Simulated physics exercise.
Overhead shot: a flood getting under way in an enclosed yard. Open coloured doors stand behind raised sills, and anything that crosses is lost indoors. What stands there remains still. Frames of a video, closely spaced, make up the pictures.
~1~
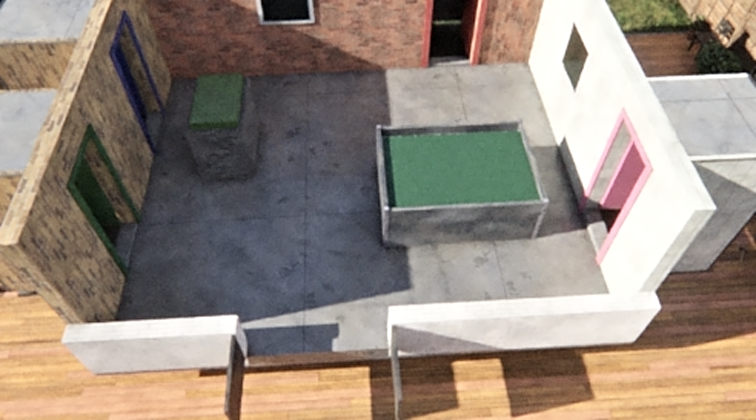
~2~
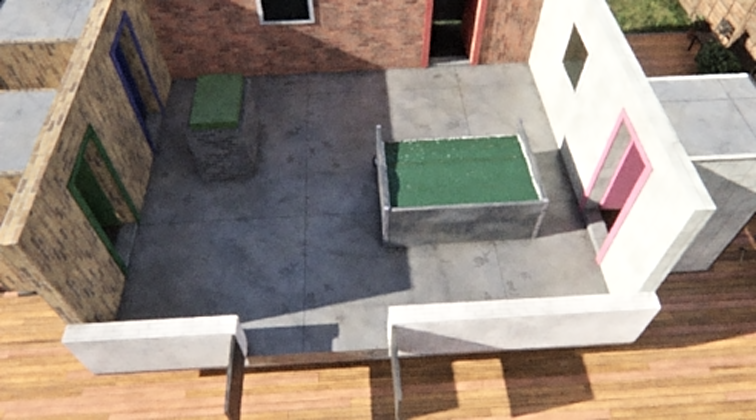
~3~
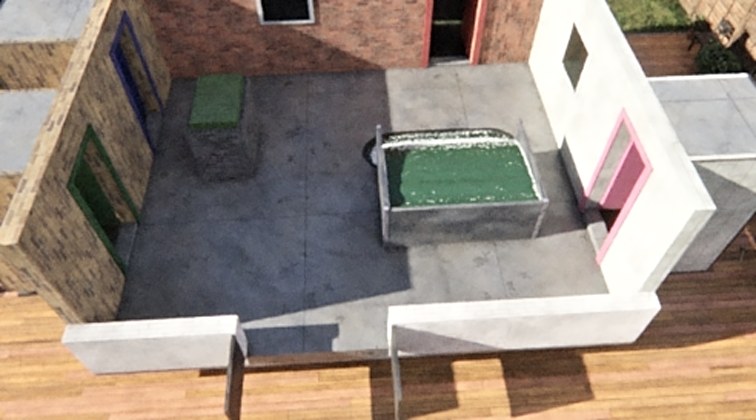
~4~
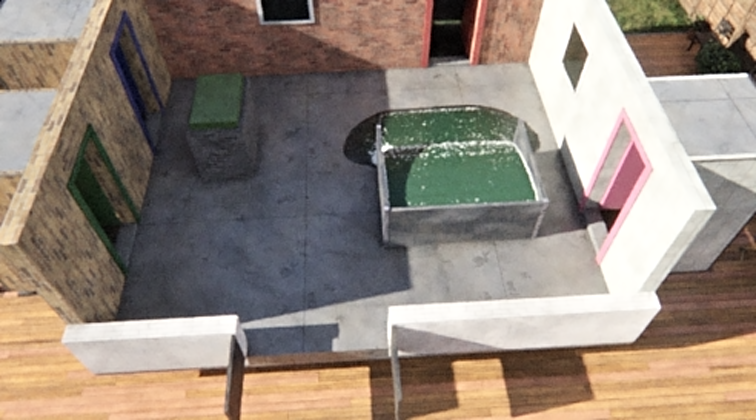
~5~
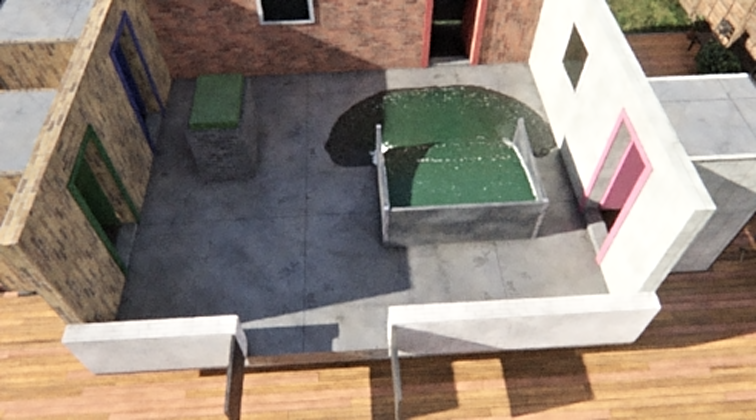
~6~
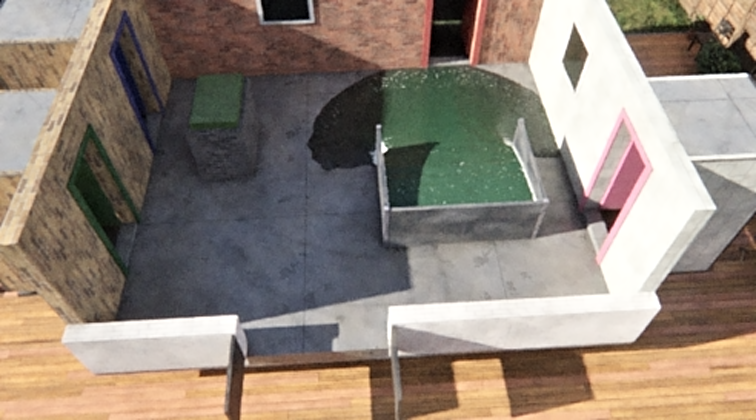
Green water pouring out over the far side of an open tank, spreading across the grey yard floor toward the brick wall.
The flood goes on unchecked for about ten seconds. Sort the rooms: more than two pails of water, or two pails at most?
Blue door - more than two pails; green door - two pails at most; red door - more than two pails; pink door - two pails at most.
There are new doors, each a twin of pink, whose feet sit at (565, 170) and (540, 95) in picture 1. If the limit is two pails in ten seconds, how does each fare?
Well, the first one doesn't reach it and the next one tops it.
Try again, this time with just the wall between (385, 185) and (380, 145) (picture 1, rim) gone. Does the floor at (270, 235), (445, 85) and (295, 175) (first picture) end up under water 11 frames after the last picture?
Sequence: Wetted / spared / wetted.
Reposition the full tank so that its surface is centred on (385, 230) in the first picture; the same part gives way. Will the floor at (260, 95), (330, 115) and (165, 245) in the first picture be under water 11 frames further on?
Well, in the order you listed them, they'd be reached by the flood, reached by the flood and unreached.
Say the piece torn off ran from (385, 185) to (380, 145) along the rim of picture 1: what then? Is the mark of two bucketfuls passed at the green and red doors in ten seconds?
In that case the green door overshoots, while the red door undershoots.
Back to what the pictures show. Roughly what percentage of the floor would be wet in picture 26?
50 %.
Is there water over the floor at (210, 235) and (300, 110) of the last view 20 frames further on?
Going in order, I'd call them bone-dry and drenched.
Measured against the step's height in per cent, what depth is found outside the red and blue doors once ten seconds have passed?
About 40 %, then 60 %.
A moment on, water covers 35 % of the floor; the blue door not reached, the green door not reached, the red door far over two buckets in, the pink door not reached.
Next, water covers 40 % of the floor; the blue door not reached, the green door not reached, the red door far over two buckets in, the pink door not reached.
Then, water covers 50 % of the floor; the blue door under two buckets in, the green door not reached, the red door far over two buckets in, the pink door not reached.
Later, water covers 85 % of the floor; the blue door over two buckets in, the green door wet at the sill, nothing in, the red door far over two buckets in, the pink door wet at the sill, nothing in.
In the end, water covers 95 % of the floor; the blue door over two buckets in, the green door under two buckets in, the red door far over two buckets in, the pink door wet at the sill, nothing in.
